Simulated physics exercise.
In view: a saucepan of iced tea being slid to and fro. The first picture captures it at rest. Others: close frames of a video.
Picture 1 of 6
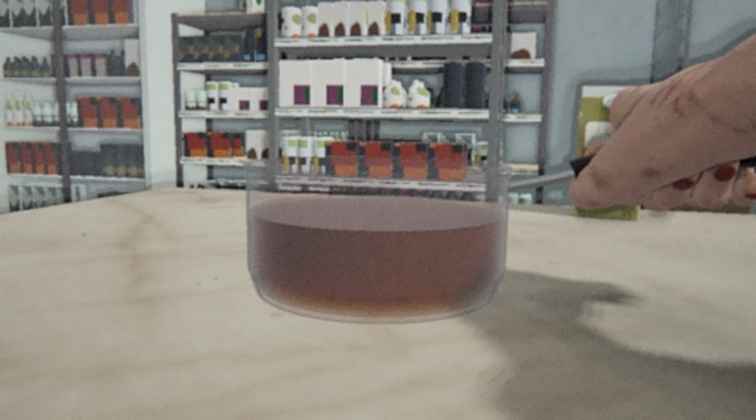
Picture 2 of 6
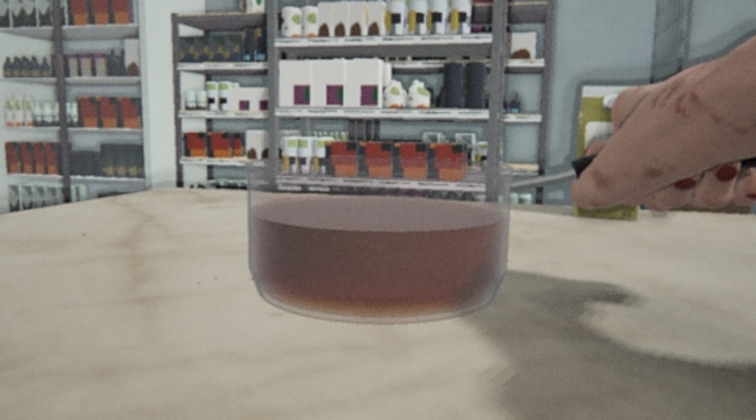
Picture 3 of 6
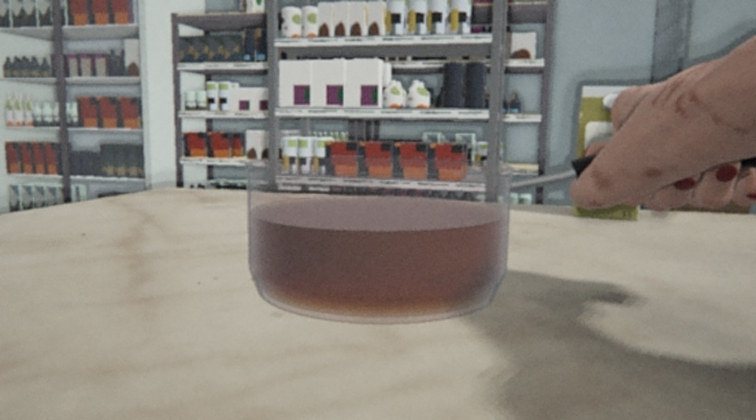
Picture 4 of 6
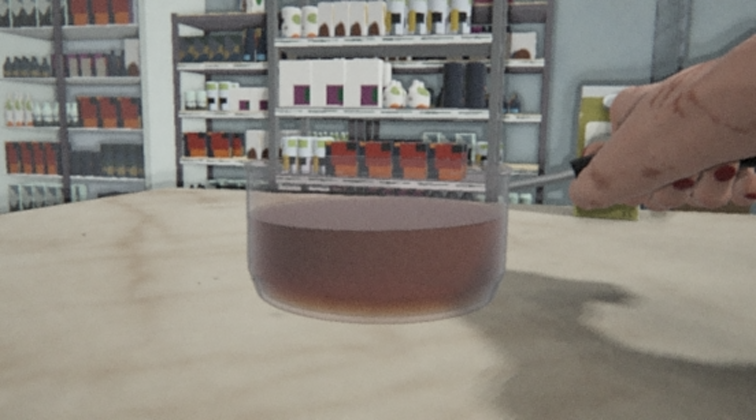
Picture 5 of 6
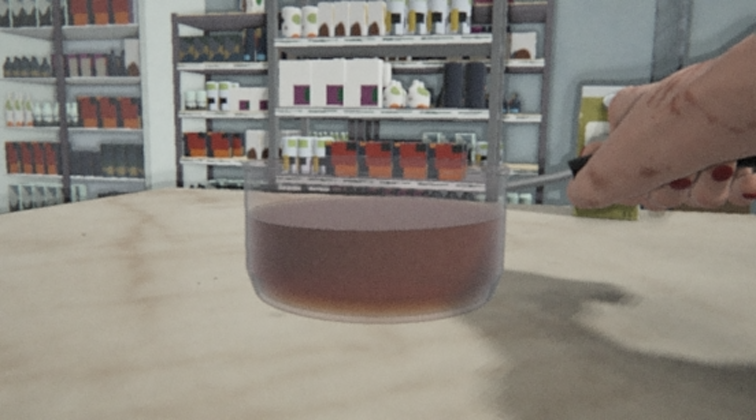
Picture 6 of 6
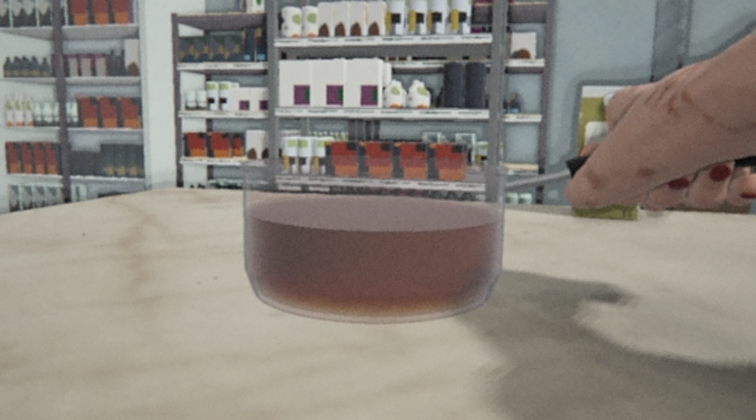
A hand with red nails reaches in from the right, gripping the dark handle of a clear, glass-like saucepan on a pale, marbled round tabletop, seen from a low, close viewpoint in a shop. Reddish-brown iced tea lies in the pan, before shelves of white, orange and dark packages. The pan shifts very slightly right, then back left, its liquid staying about level while the camera holds still.
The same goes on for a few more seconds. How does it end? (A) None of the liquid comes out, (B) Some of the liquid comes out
Option A: None of the liquid comes out.
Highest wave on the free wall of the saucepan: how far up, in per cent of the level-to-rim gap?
About 30 percent.
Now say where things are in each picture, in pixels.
The first picture shows saucepan (377, 222) about two thirds full; at rest.
The second picture shows saucepan about two thirds full, surface at (379, 212); surface about level.
The third picture shows saucepan (379, 222) about two thirds full; surface about level.
The fourth picture shows saucepan about two thirds full, surface at (377, 212); surface about level.
The fifth picture shows saucepan (376, 222) about two thirds full; surface about level.
The sixth picture shows saucepan about two thirds full, surface at (374, 211); surface about level.
Next, the highest wave so far stays far below the rim.
After that, the highest wave so far climbs under half way to the rim.
Finally, the highest wave so far climbs under half way to the rim; nothing has left it.
